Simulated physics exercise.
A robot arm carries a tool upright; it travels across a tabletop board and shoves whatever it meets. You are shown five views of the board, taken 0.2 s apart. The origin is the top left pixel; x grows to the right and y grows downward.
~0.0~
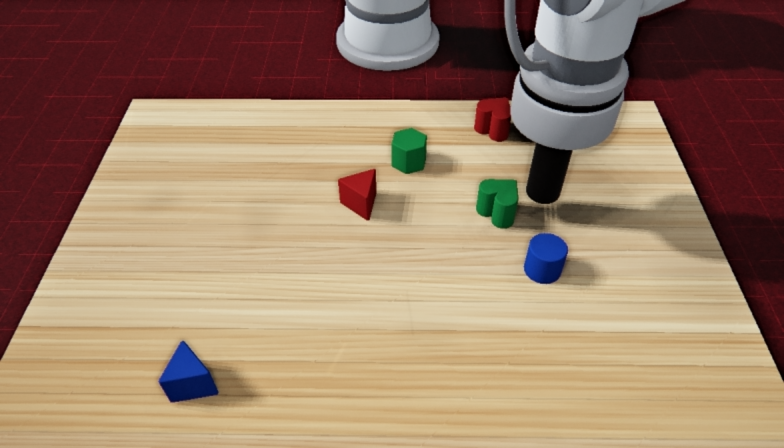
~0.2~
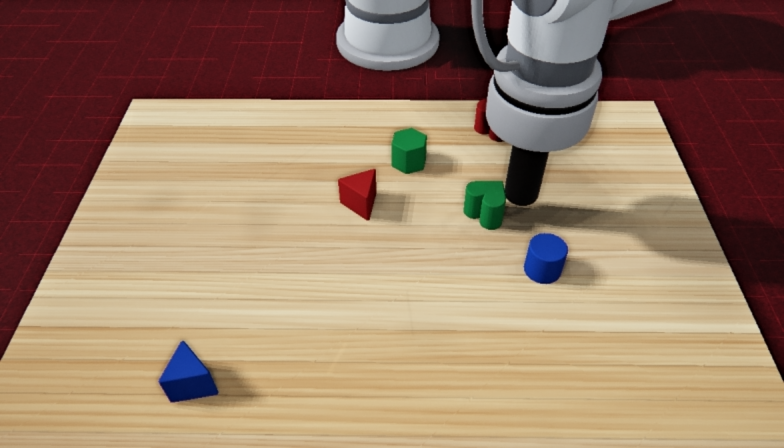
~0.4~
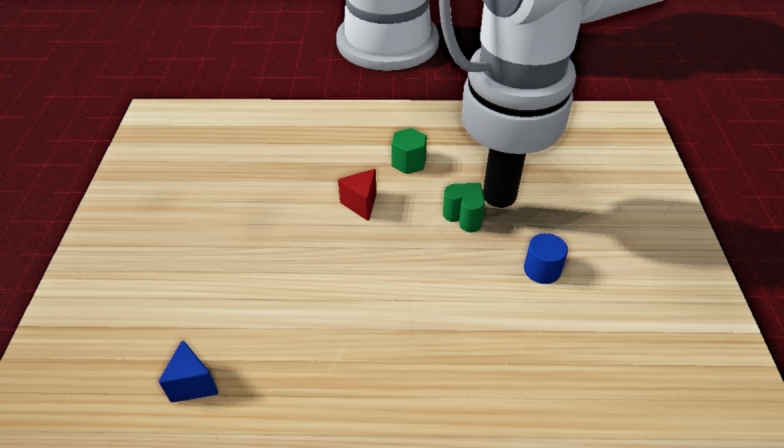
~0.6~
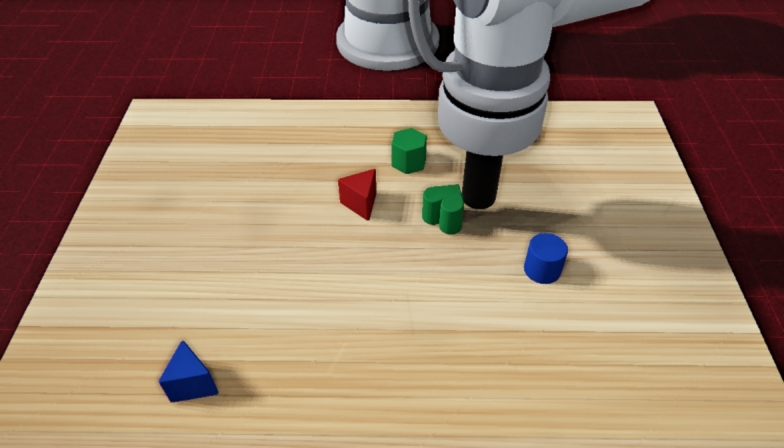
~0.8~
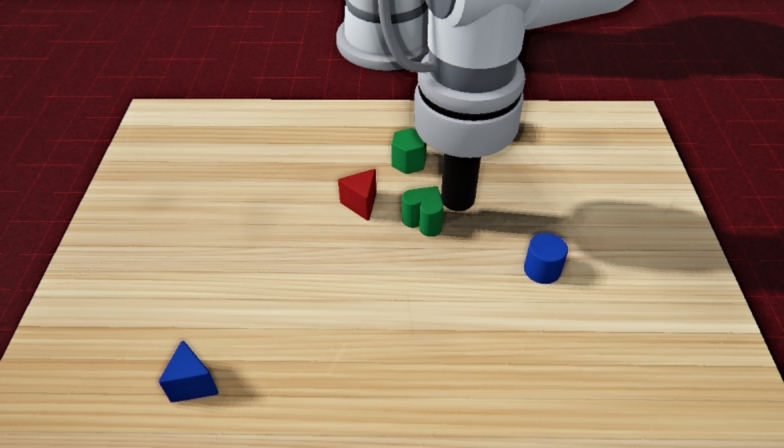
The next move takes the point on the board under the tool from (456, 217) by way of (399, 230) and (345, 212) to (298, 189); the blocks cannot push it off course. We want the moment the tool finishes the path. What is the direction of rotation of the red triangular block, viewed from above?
Clockwise rotation.
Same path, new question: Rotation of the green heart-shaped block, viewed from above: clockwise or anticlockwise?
Spins counterclockwise.
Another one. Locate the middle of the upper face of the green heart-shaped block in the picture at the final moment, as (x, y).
The top centre is at (316, 206).
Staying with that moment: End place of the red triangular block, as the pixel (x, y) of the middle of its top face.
It sits at (326, 156).
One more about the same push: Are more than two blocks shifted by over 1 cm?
Final answer: No.
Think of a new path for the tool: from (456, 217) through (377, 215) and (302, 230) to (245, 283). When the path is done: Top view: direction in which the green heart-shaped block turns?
Direction: Anticlockwise.
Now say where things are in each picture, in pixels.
Lower end of the tool (542, 194), tops of blocks, red triangular block (360, 181), green hexagonal block (409, 138), green heart-shaped block (502, 189), in the first picture.
Tool (521, 196), green heart-shaped block (489, 191), in the second picture.
Tool (499, 198), green heart-shaped block (467, 193), in the third picture.
Tool (478, 199), green heart-shaped block (446, 196), in the fourth picture.
Tool (458, 201), red triangular block (360, 181), green hexagonal block (409, 138), green heart-shaped block (425, 198), in the fifth picture.
What follows on the original path. One third of the way, tool (399, 213); red triangular block (354, 181), turned 35° clockwise; green heart-shaped block (364, 208).
Two thirds of the way, tool (343, 195); red triangular block (336, 168), turned 80° clockwise; green heart-shaped block (318, 206), turned 40° anticlockwise.
At the end, tool (295, 173); red triangular block (326, 156), turned 115° clockwise; green hexagonal block not moved; green heart-shaped block (316, 206), turned 45° anticlockwise.
